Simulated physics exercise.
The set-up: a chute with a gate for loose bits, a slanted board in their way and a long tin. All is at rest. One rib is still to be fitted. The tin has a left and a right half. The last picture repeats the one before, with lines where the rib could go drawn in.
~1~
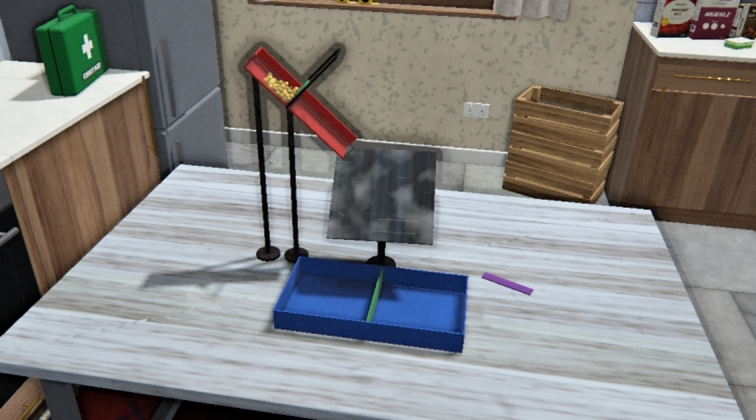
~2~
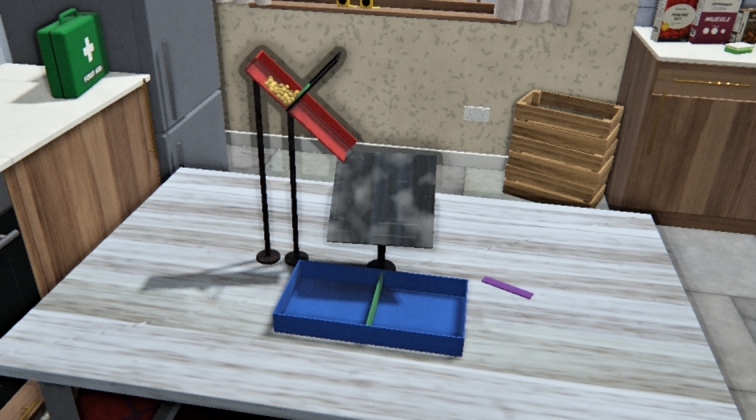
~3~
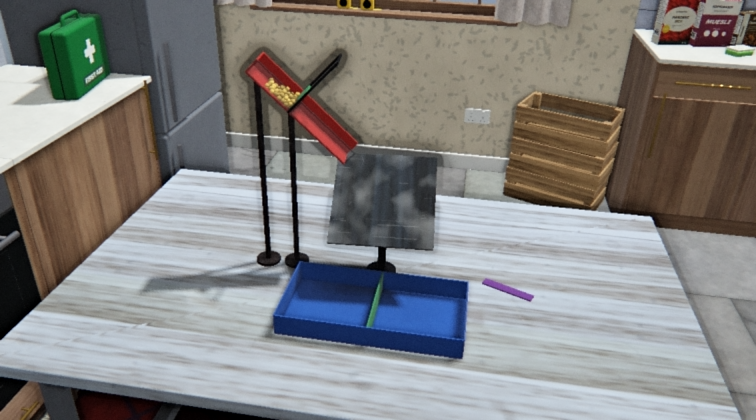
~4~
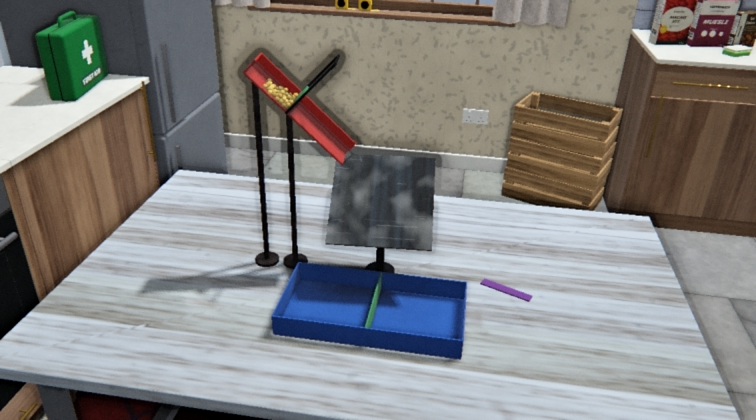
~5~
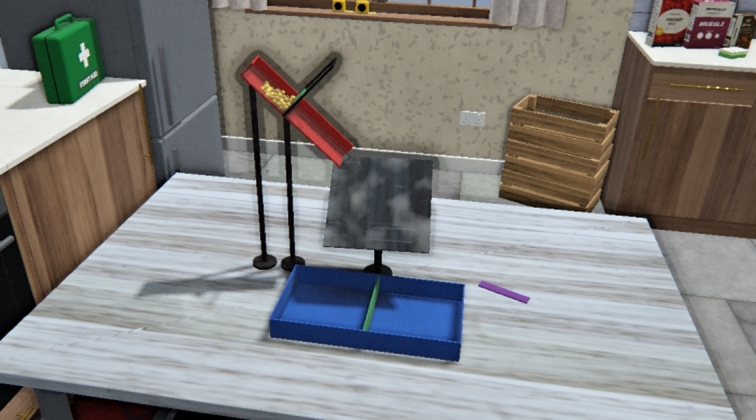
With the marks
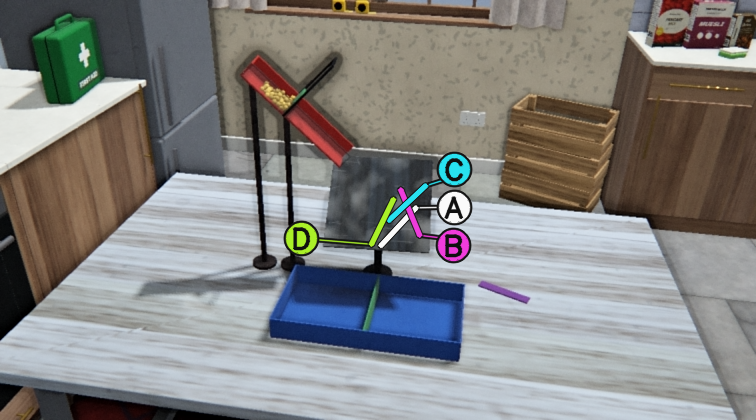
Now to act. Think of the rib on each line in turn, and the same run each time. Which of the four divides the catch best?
C.
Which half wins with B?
More lands on the right.
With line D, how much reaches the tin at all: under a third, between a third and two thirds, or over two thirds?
It is over two thirds.
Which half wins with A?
The left half.
On the marked copy, line A from (415, 207) to (380, 245); line B from (400, 189) to (419, 235); line C from (425, 185) to (388, 220); line D from (393, 199) to (371, 244).
For line A, of what is caught, nearly all in the left half, a stray few in the right.
For line B, of what is caught, a small part in the left half, nearly all in the right.
For line C, of what is caught, about two thirds in the left half, about a third in the right.
For line D, of what is caught, most in the left half, a small part in the right.
